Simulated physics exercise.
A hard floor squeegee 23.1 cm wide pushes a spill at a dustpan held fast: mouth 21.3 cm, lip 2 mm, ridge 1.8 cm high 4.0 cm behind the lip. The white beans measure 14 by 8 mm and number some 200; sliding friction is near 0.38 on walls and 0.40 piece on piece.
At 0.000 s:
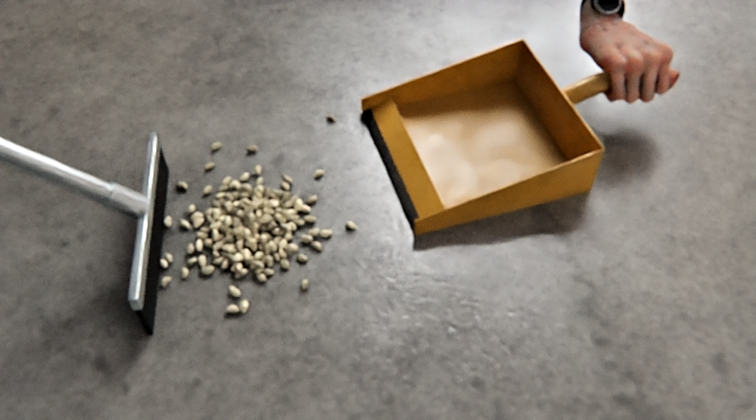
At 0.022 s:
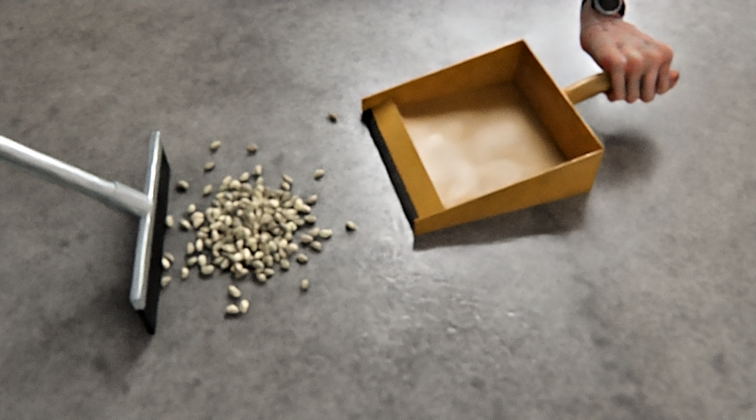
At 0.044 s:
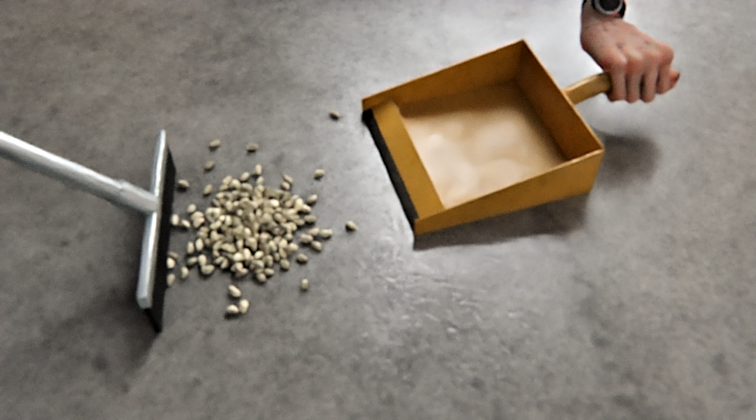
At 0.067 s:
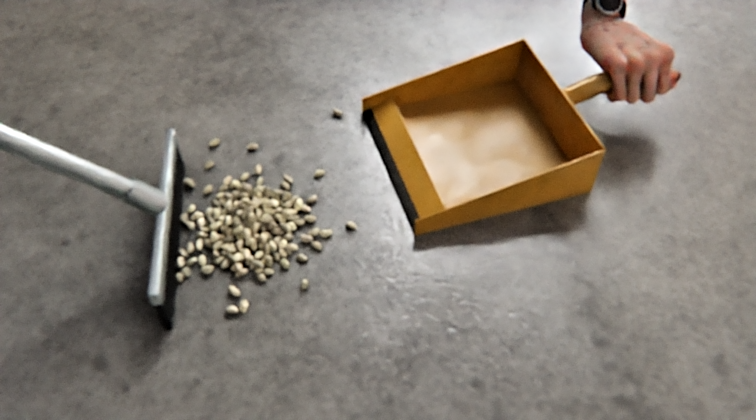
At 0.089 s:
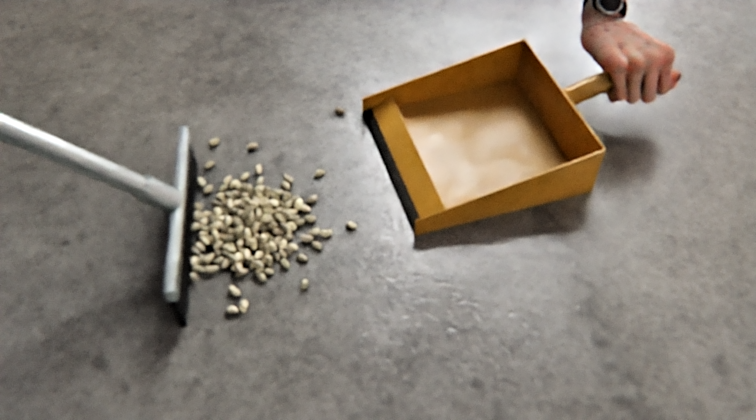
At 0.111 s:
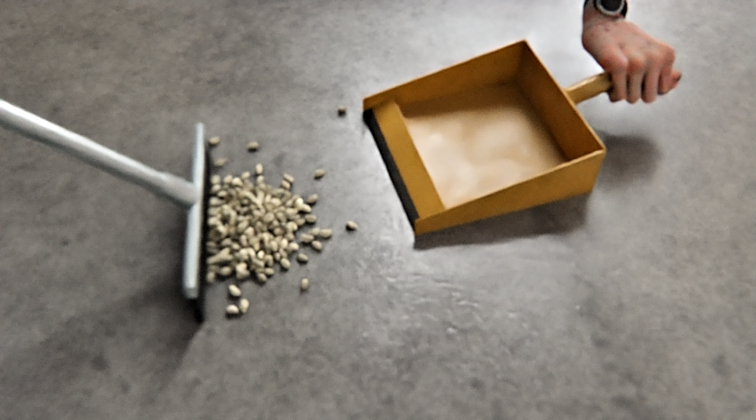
A hand with a dark watch at the wrist grips the handle of a yellow-brown dustpan at the upper right of a grey concrete floor, seen from above at an angle. A loose pile of pale beans lies left of the pan's dark lip, beside an upright black-edged squeegee on a silver pole. The squeegee slides a short way right, bunching the nearest beans, while pan and camera stay still.
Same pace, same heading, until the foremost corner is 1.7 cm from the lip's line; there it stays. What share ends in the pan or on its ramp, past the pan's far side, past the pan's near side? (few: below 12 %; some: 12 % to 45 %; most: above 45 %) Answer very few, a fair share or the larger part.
In the pan or on its ramp: A fair share; past the pan's far side: Very few; past the pan's near side: A fair share.
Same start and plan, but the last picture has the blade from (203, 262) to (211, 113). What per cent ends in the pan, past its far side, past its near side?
Pan 30, far 5, near 20.
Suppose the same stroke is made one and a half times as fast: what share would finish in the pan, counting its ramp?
It would be near 40 per cent.
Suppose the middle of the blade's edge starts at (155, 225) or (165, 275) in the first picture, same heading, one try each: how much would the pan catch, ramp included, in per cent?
Some 25 and 25 per cent.
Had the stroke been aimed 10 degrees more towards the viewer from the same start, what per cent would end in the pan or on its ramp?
It would be near 25 per cent.
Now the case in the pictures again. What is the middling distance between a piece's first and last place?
Roughly 18 cm.
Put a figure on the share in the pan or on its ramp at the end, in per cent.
Roughly 25 per cent.
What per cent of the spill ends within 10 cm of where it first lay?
About 0 per cent.
After 0.23 s, middle of the blade 12 cm from the lip; 0 % over the lip, far side 0 %, near side 15 %.
Then, at 0.32 s, middle of the blade 5 cm from the lip; 5 % over the lip, far side 0 %, near side 25 %.
Then, at 0.53 s, middle of the blade 4 cm from the lip; 25 % over the lip, far side 0 %, near side 25 %.
At rest (2.3 s), pan 25 %, far side 0 %, near side 25 %, in front of the lip or behind the blade 45 %.
